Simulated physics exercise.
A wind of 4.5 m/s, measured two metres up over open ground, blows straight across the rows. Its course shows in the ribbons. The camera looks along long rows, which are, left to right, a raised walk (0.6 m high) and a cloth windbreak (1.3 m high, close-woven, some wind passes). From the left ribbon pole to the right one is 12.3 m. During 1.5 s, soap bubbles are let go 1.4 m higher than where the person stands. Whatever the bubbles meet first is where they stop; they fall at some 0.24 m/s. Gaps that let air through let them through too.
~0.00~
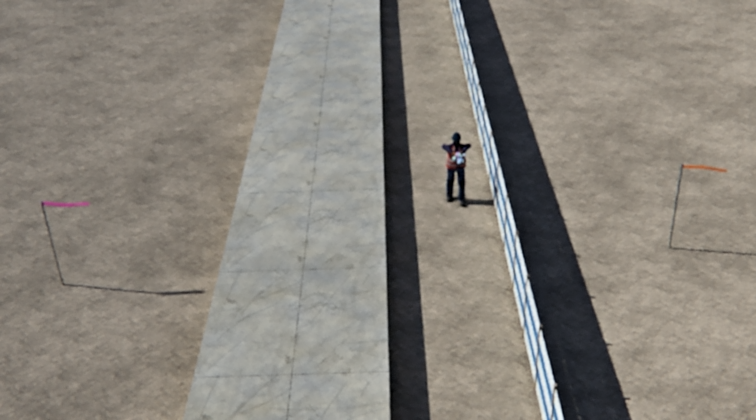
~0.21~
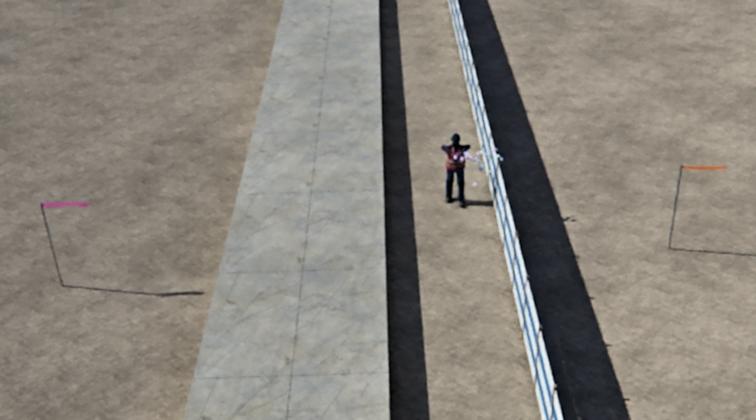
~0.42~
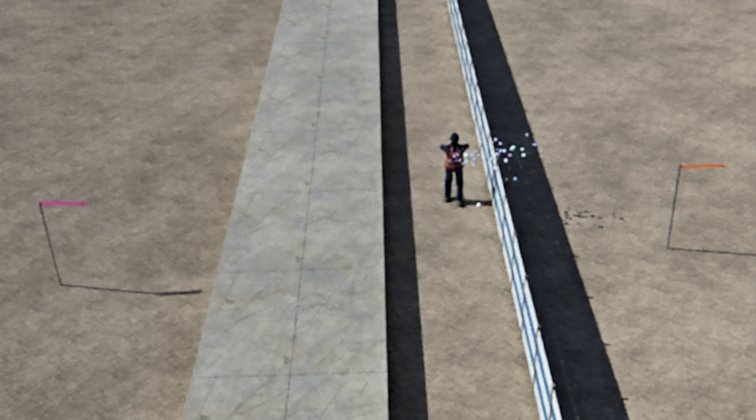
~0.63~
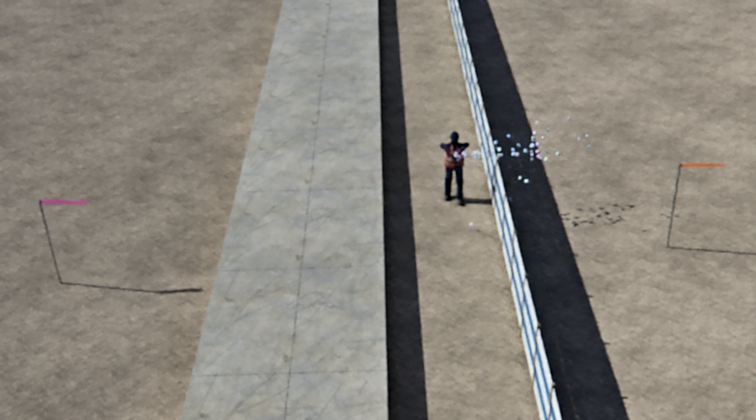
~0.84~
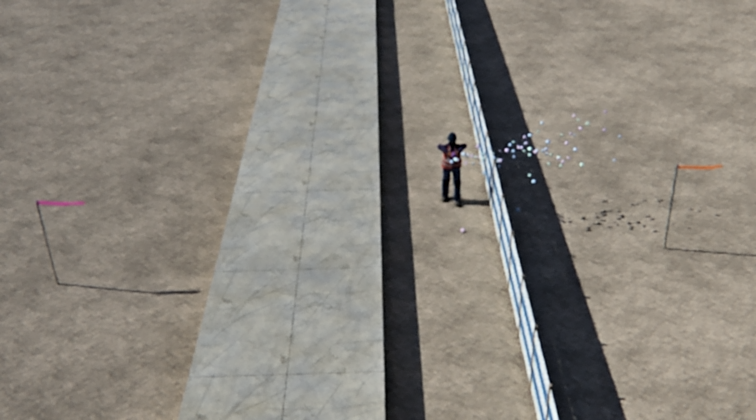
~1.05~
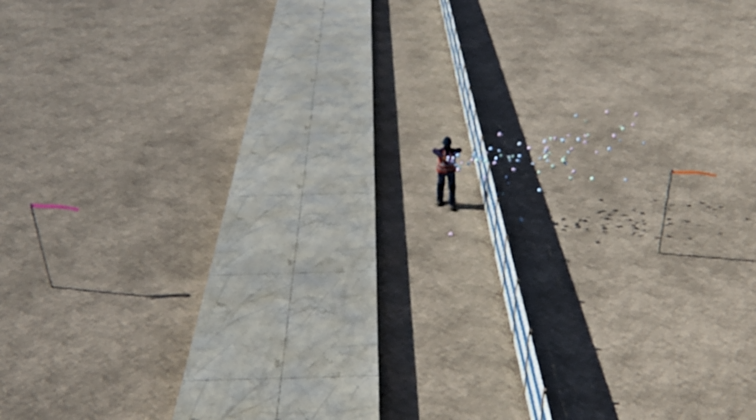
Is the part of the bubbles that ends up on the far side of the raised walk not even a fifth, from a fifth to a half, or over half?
What finishes beyond it is shy of a fifth.
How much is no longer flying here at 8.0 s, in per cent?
Estimate: Around 60 %.
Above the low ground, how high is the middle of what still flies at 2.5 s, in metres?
Middle height: Approx. 1.4 m.
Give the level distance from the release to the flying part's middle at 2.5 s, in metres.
It works out to about 5.0 m.
After 2.5 s, 0 % is beyond the raised walk; 2 % has touched down or left; the middle of what still flies is 1.4 m above the low ground, near (676, 157).
After 4.0 s, 0 % is beyond the raised walk; 12 % has touched down or left.
After 8.0 s, 0 % is beyond the raised walk; 61 % has touched down or left.
After 20.0 s, 0 % is beyond the raised walk; 100 % has touched down or left.
After 45.0 s, 0 % is beyond the raised walk; 100 % has touched down or left.
